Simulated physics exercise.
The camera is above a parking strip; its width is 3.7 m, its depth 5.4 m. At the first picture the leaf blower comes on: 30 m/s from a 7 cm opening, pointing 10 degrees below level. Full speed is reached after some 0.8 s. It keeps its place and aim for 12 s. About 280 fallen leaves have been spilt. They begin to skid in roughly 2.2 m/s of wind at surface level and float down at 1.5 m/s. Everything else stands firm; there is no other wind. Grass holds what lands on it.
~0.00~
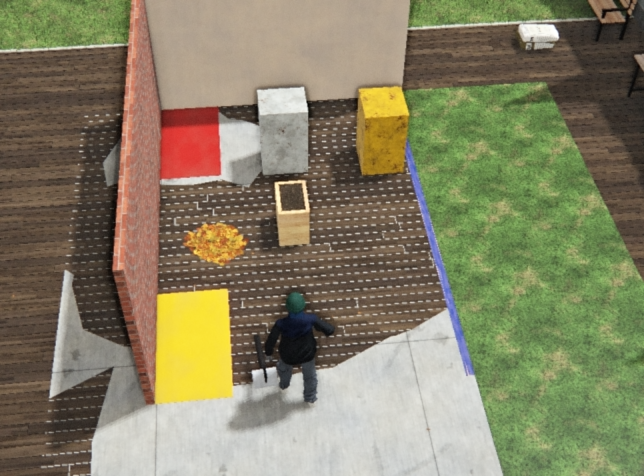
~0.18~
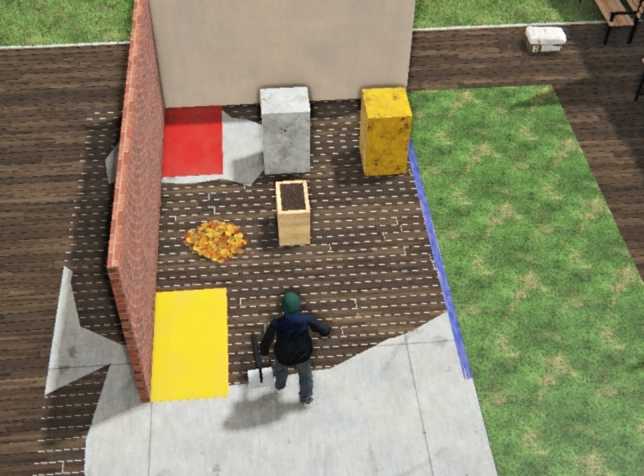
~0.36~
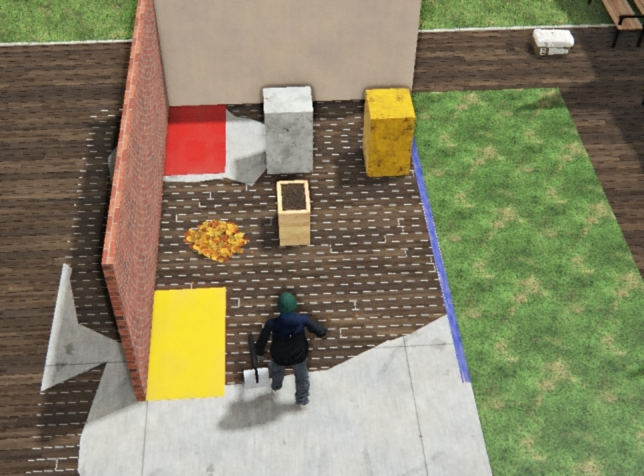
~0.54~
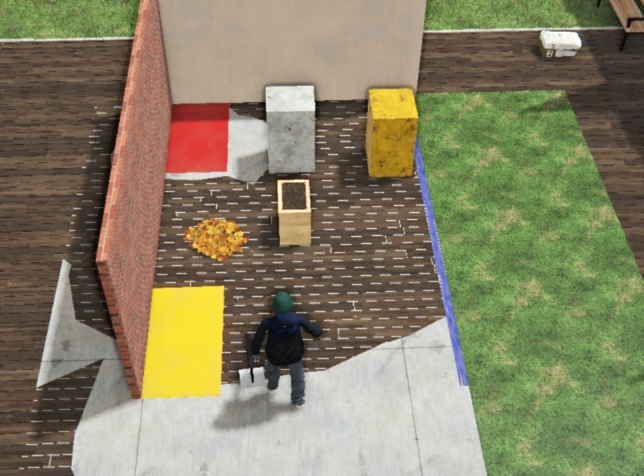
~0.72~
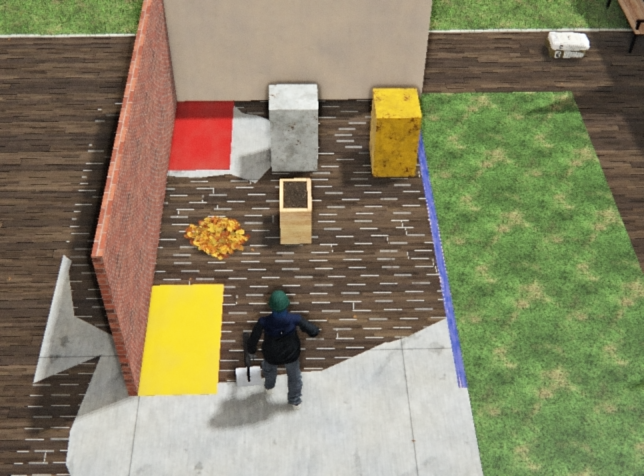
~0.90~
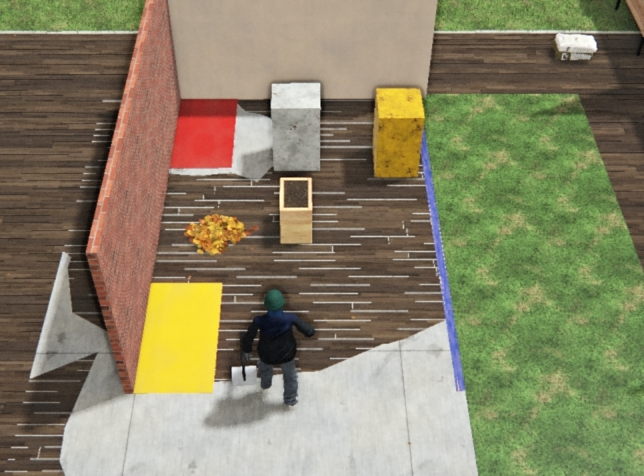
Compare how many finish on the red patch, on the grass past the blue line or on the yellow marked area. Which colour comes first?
The biggest group is at the red one.
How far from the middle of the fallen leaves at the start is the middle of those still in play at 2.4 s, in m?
Roughly 1.8 m.
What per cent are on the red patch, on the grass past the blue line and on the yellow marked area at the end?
Roughly 70 % red, 0 % blue, 0 % yellow.
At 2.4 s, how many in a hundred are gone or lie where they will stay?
Some 2 per cent.
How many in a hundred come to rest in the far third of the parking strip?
Near 90 %.
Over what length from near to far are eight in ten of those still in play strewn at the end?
Roughly 2.0 m.
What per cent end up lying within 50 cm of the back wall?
About 40 %.
After 2.4 s the count stands so, 0 % are on the yellow marked area, 57 % on the red patch and 0 % on the grass past the blue line; the middle of those still in play is near (191, 150).
After 3.8 s the count stands so, 0 % are on the yellow marked area, 64 % on the red patch and 0 % on the grass past the blue line; the middle of those still in play is near (190, 137).
After 6.6 s the count stands so, 0 % are on the yellow marked area, 67 % on the red patch and 0 % on the grass past the blue line; the middle of those still in play is near (186, 128).
After 12.0 s, at the end, 0 % are on the yellow marked area, 72 % on the red patch and 0 % on the grass past the blue line; the middle of those still in play is near (187, 126).
